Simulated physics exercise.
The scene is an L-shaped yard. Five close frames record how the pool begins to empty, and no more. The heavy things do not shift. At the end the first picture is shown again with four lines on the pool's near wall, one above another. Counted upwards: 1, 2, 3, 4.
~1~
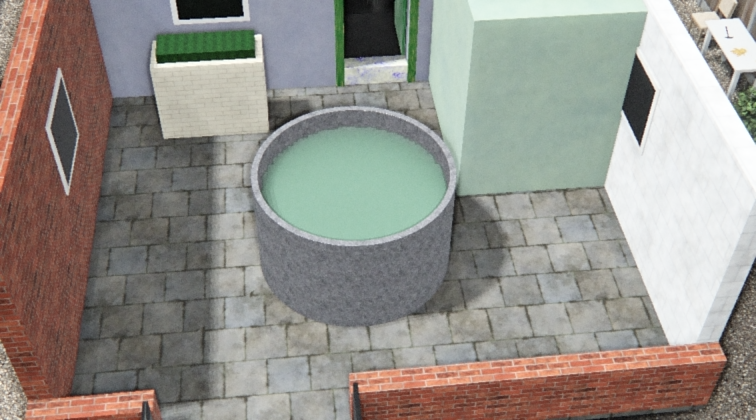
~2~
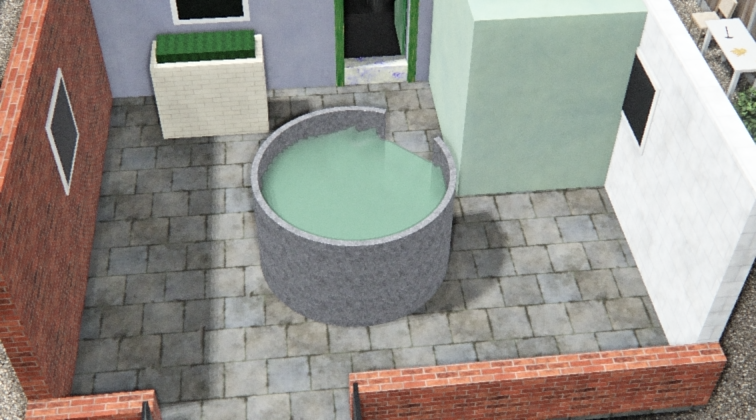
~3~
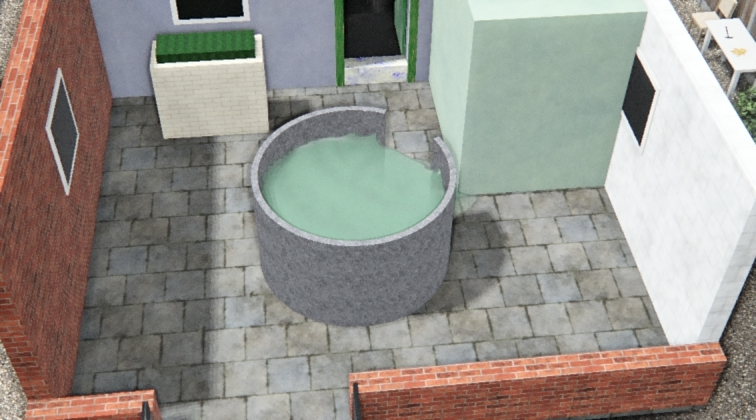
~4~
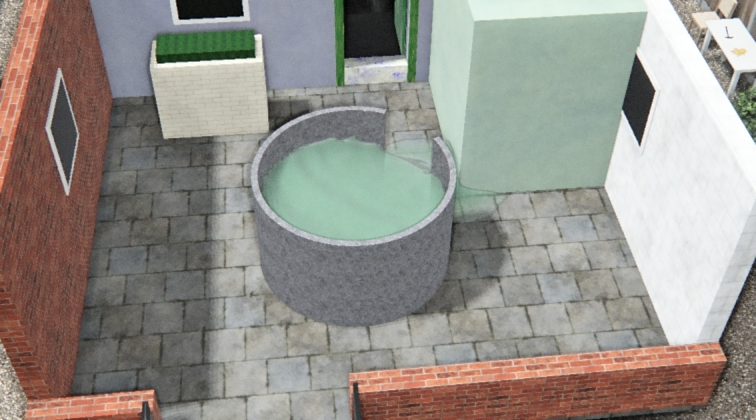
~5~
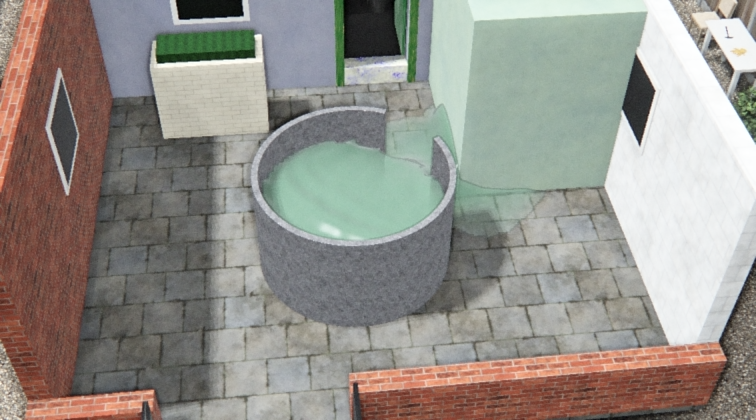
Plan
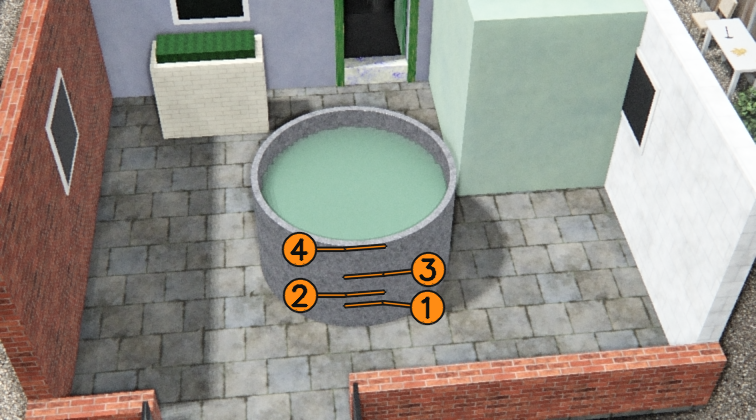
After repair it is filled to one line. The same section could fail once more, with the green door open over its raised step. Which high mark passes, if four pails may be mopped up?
Mark 2 just does it.
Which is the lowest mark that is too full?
Here it is mark 3.
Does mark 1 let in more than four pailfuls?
No.
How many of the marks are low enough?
Two of them.
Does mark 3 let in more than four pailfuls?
Yes, that goes wrong.
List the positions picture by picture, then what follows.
Water in the pool at rest, its middle at (354, 186); foot of the green doorway at (376, 83); open gate at (252, 378).
Water covers 1 % of the ground, its front hidden from here.
Water covers 3 % of the ground and shows as far out as (457, 197).
Water covers 6 % of the ground and shows as far out as (472, 194).
Water covers 10 % of the ground and shows as far out as (519, 198).
On the marked copy, 1 at (364, 304); 2 at (364, 293); 3 at (364, 275); 4 at (364, 247); from the bottom up 1, 2, 3, 4.
With 1, nothing gets over.
With 2, a bucket or two gets in.
With 3, about 14 bucketfuls get in.
With 4, dozens of bucketfuls pour in.
